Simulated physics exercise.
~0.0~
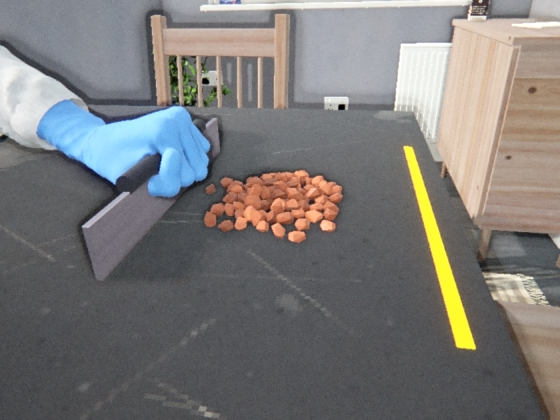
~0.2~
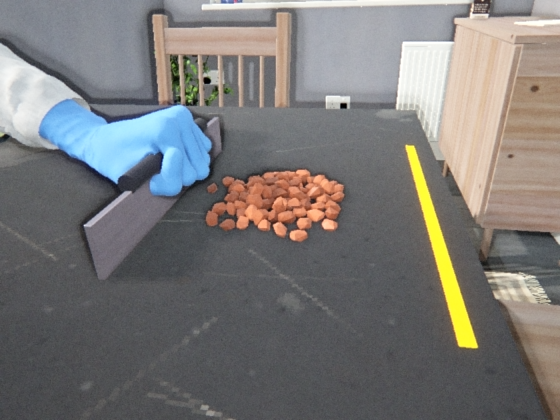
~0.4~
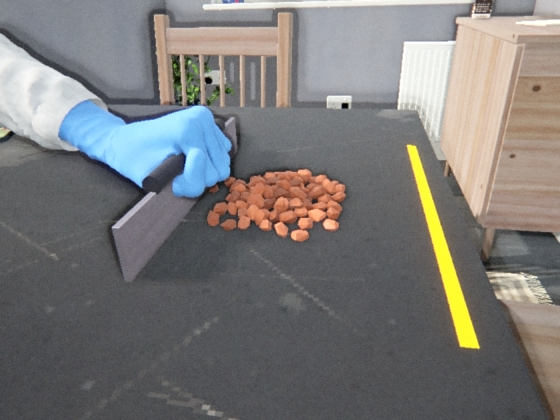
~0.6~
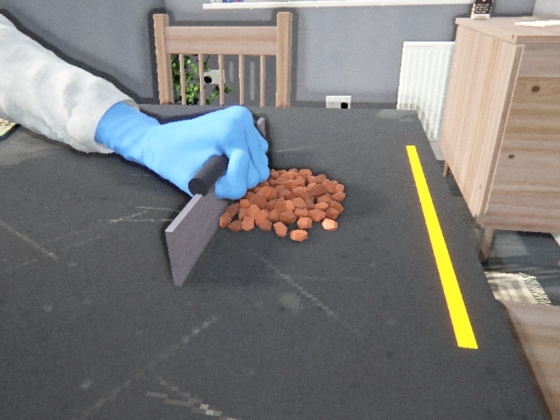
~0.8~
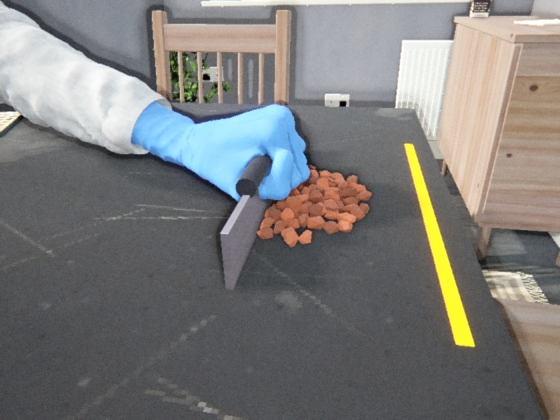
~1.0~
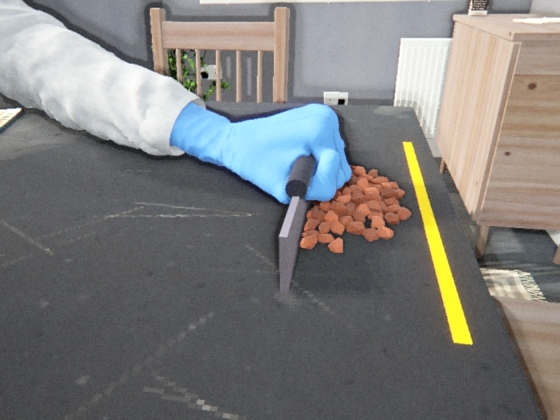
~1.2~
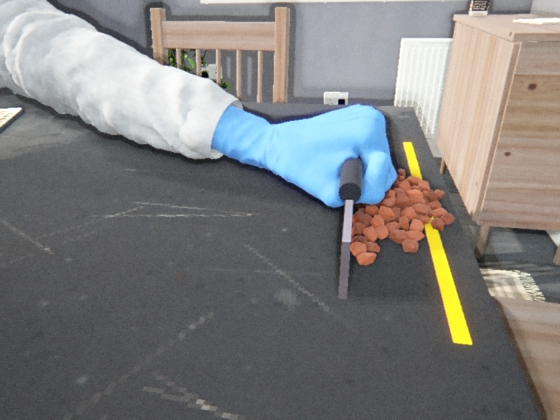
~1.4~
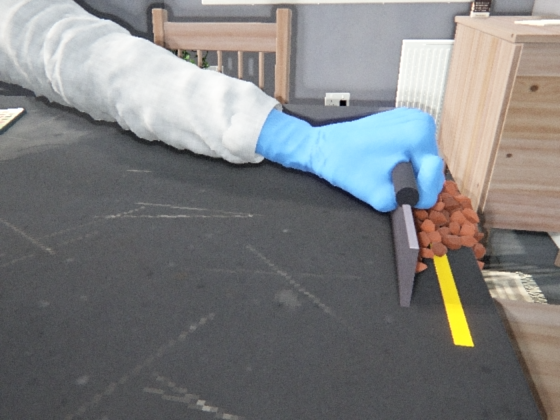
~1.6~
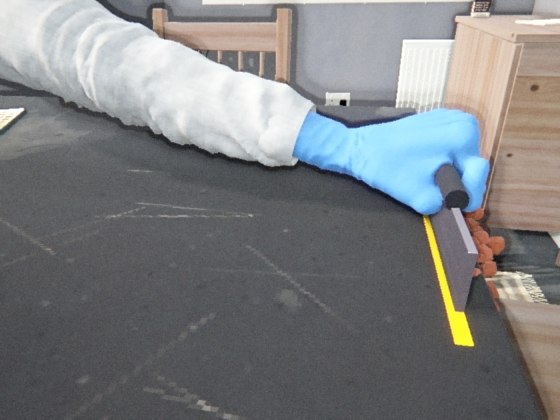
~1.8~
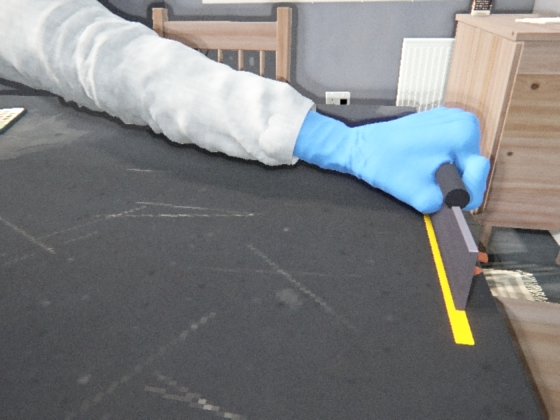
To begin with, a blue-gloved hand holds a dark scraper on a scratched black table, to the left of a heap of small reddish-brown pieces, with a strip of yellow tape near the right edge. The hand moves the scraper right until it meets the heap. It then pushes the pieces steadily across the table, bunching them together. The front of the heap crosses the tape and reaches the edge, where pieces start going over. The scraper stops at the tape, and most of the heap drops out of sight, leaving only a few bits visible beside the blade.
